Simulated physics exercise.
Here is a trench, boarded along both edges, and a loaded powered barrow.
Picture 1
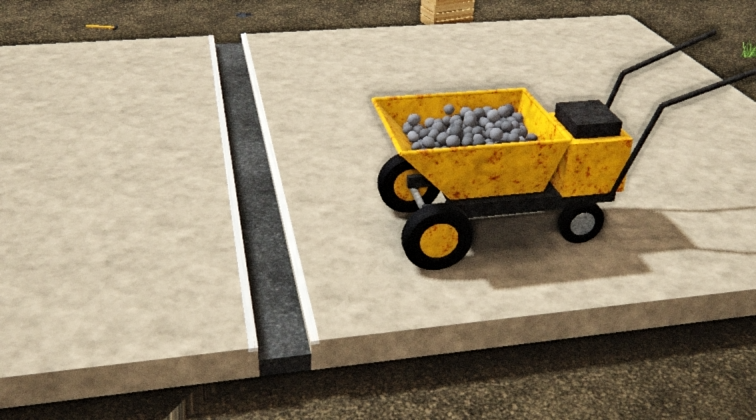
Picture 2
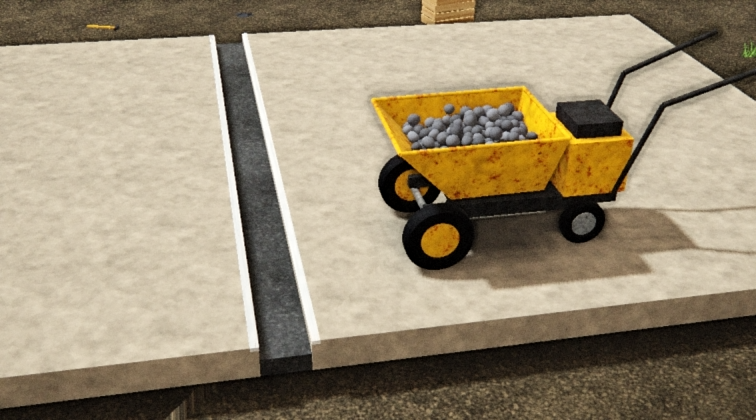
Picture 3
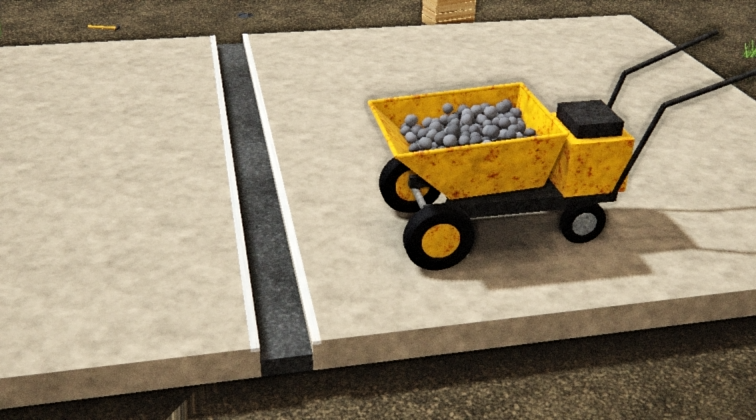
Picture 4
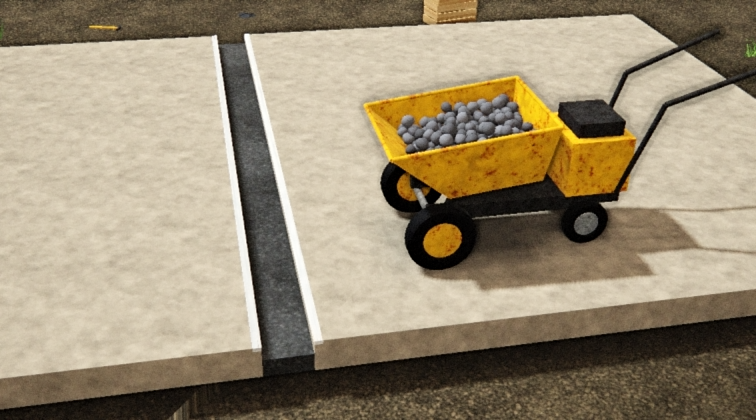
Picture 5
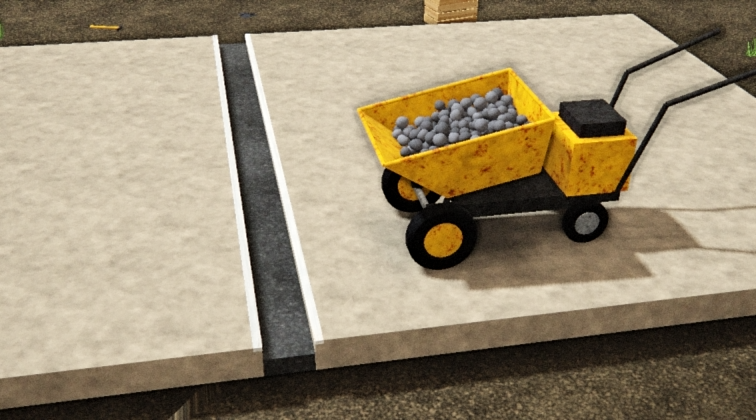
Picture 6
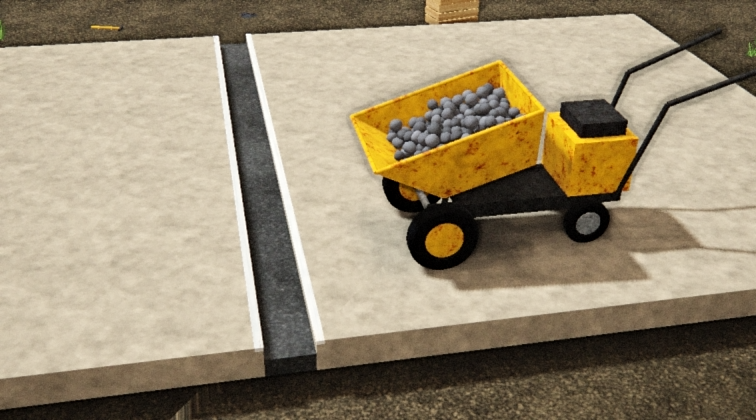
A rusty yellow powered barrow, its skip loaded with round grey cobbles, stands on the right of a pale slab seen from slightly above. A narrow, shallow dark trench with white boards along both edges crosses the slab to its left, with brown ground around. The skip sits level, then gradually tips toward the trench, its rear rising while the wheels stay almost still and the view barely shifts.
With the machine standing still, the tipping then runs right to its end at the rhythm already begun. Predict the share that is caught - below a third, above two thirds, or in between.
The share caught is in between a third and two thirds.
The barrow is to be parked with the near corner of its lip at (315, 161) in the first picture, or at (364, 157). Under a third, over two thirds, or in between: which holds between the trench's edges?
Below one third; in the middle band.
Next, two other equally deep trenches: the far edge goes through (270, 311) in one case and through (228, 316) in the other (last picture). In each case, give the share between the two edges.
Near 30 % and 60 %.
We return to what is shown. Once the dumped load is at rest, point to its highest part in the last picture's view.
Approximate top: (298, 245).
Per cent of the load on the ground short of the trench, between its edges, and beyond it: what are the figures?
Out of a hundred, short 15, between 50, beyond 10.
Shortly afterwards, skip tipped steeply; the whole lot in the skip.
Next, skip tipped right over; near half in the skip; near a quarter short of the trench; near a quarter in or heaped over the trench; only a few beyond it; only a few falling.
Some moments later, skip tipped right over; near a quarter in the skip; a little short of the trench; near half in or heaped over the trench; a little beyond it.
In the end, skip tipped right over; near a quarter in the skip; a little short of the trench; near half in or heaped over the trench; a little beyond it.
